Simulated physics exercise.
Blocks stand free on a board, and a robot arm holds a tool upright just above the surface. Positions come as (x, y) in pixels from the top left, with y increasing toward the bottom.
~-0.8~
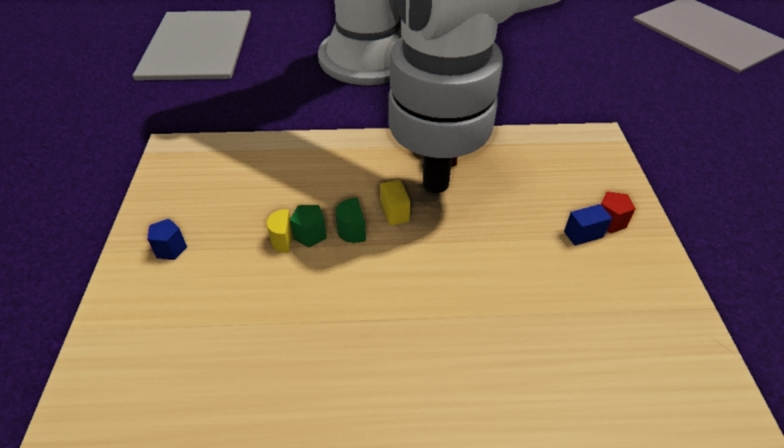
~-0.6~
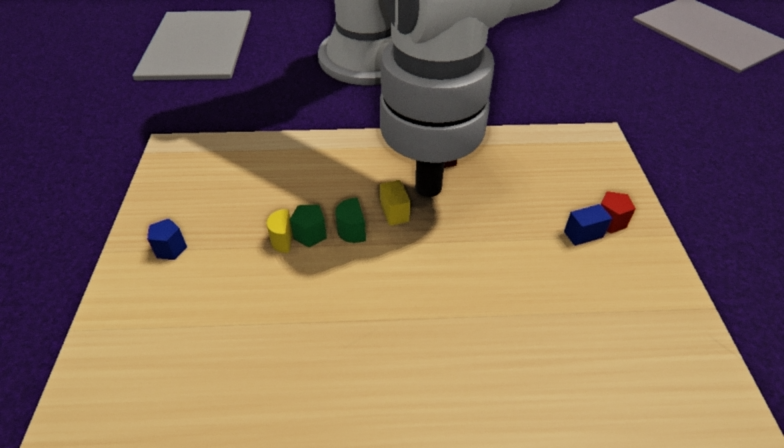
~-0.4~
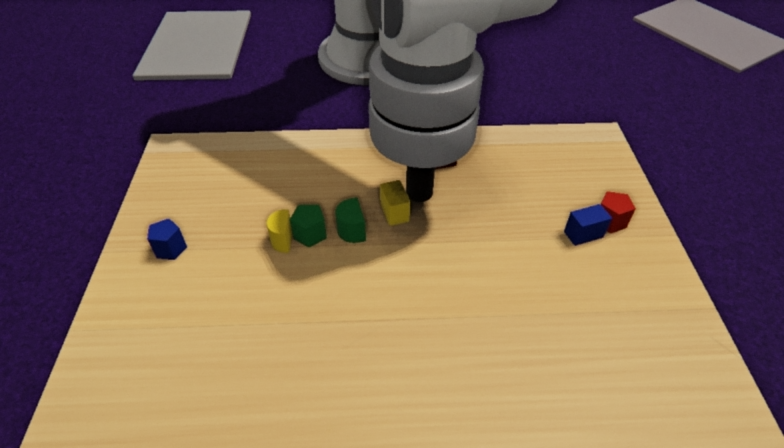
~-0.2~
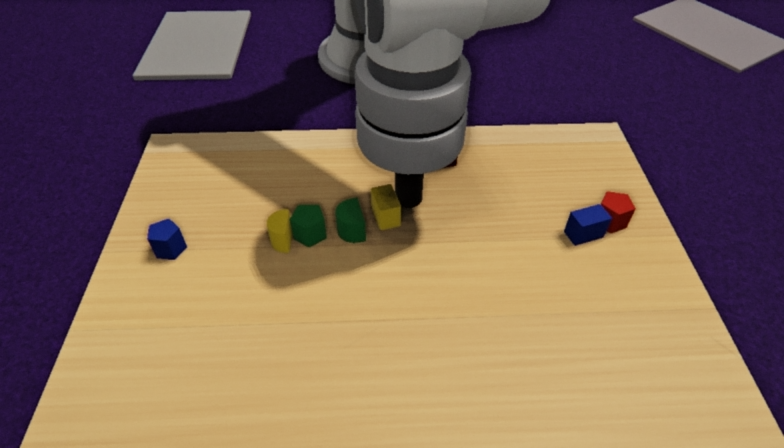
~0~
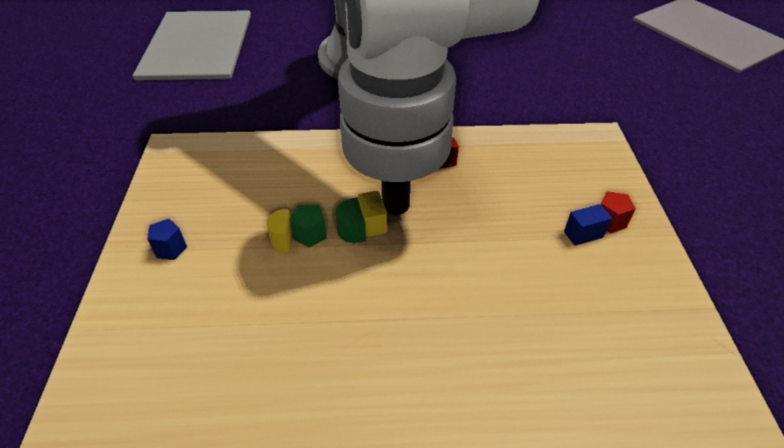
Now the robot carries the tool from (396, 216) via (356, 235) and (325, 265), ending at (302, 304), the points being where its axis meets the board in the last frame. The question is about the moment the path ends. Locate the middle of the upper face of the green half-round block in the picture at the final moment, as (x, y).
It is at (252, 267).
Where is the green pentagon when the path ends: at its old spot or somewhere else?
Moved away.
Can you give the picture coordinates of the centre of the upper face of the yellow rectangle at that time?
Its top centre is at about (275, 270).
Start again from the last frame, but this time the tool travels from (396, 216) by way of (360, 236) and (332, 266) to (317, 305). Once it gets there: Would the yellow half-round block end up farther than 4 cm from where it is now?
My answer is no.
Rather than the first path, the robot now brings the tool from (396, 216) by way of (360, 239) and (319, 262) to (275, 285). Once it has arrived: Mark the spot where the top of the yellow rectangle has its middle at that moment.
The middle of its top is at (239, 273).
What follows on the original path. One third of the way, tool at (355, 225); yellow half-round block at (262, 220); green pentagon at (286, 221), turned 55° clockwise; green half-round block at (310, 235), turned 15° anticlockwise; yellow rectangle at (330, 224), turned 15° anticlockwise.
Two thirds of the way, tool at (323, 256); yellow half-round block at (260, 220); green pentagon at (284, 221), turned 60° clockwise; green half-round block at (269, 260); yellow rectangle at (294, 254).
At the end, tool at (300, 294); yellow half-round block at (260, 220); green pentagon at (284, 221), turned 60° clockwise; green half-round block at (252, 267), turned 35° clockwise; yellow rectangle at (276, 270), turned 35° clockwise.
